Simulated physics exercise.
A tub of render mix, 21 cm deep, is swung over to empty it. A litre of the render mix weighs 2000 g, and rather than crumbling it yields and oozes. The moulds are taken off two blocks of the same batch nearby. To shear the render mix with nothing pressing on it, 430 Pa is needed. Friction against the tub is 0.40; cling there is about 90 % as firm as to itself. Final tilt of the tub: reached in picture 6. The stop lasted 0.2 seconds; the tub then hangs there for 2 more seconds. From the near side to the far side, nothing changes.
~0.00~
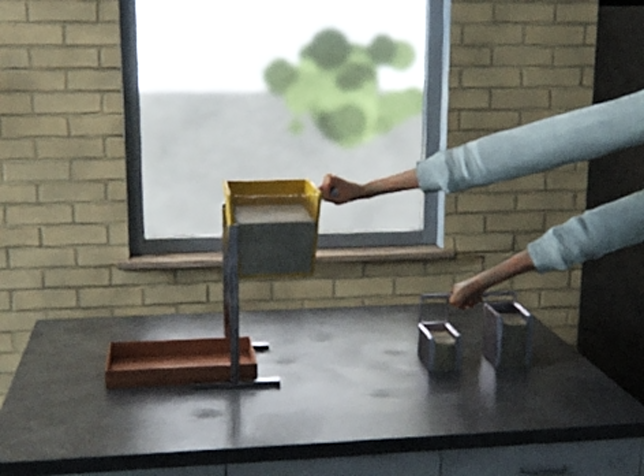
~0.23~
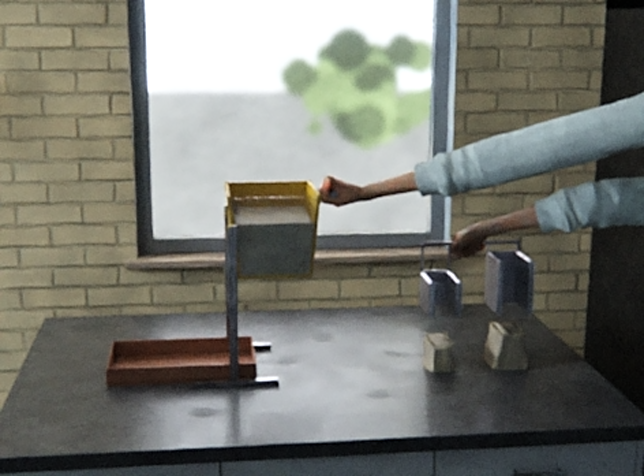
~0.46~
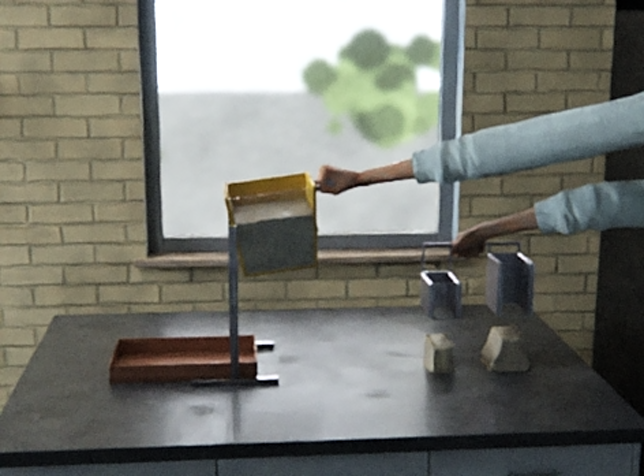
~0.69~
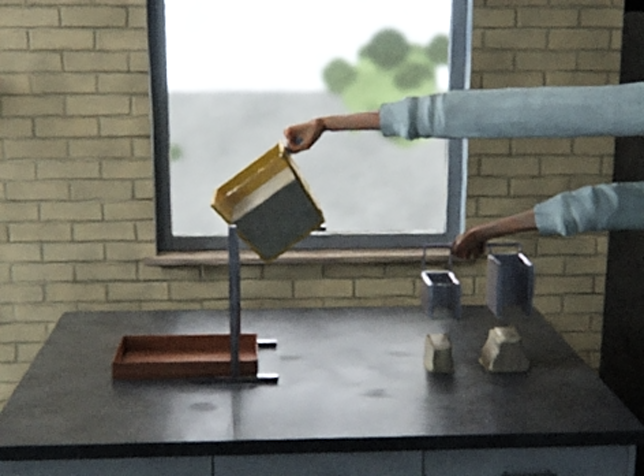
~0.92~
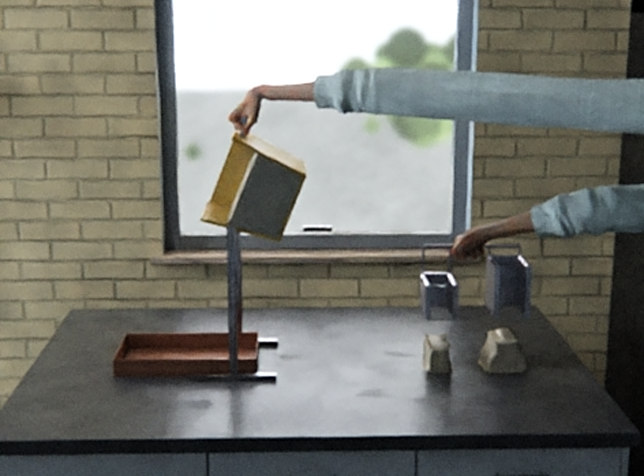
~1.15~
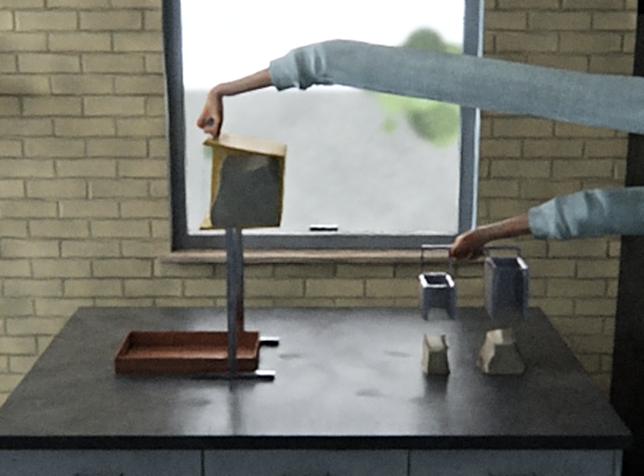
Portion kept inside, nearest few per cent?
Near 66 %.
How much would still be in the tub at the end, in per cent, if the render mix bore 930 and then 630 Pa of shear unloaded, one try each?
You'd see 100 percent the first time and 100 percent the second.
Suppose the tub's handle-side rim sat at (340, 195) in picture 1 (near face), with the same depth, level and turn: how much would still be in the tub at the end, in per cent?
About 50 per cent.
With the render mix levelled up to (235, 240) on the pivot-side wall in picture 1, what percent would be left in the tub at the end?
I'd say close to 100 % stays in the tub.
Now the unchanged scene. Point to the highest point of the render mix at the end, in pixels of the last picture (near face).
Looking at the last picture, I'd put it at about (233, 190).
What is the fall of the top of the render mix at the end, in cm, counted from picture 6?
The top ends up some 7 cm below its level in the last picture.
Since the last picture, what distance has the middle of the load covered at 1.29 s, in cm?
It has moved close to 4 cm.
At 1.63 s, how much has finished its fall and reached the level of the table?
I reckon around 0 % of it.
After 1.29 s, the tub is at 86 degrees and holds 95 %.
After 1.46 s, the tub is at 86 degrees and holds 76 %.
After 1.63 s, the tub is at 86 degrees and holds 68 %.
After 1.80 s, the tub is at 86 degrees and holds 66 %.
After 3.15 s, at the end, the tub is at 86 degrees and holds 66 %.
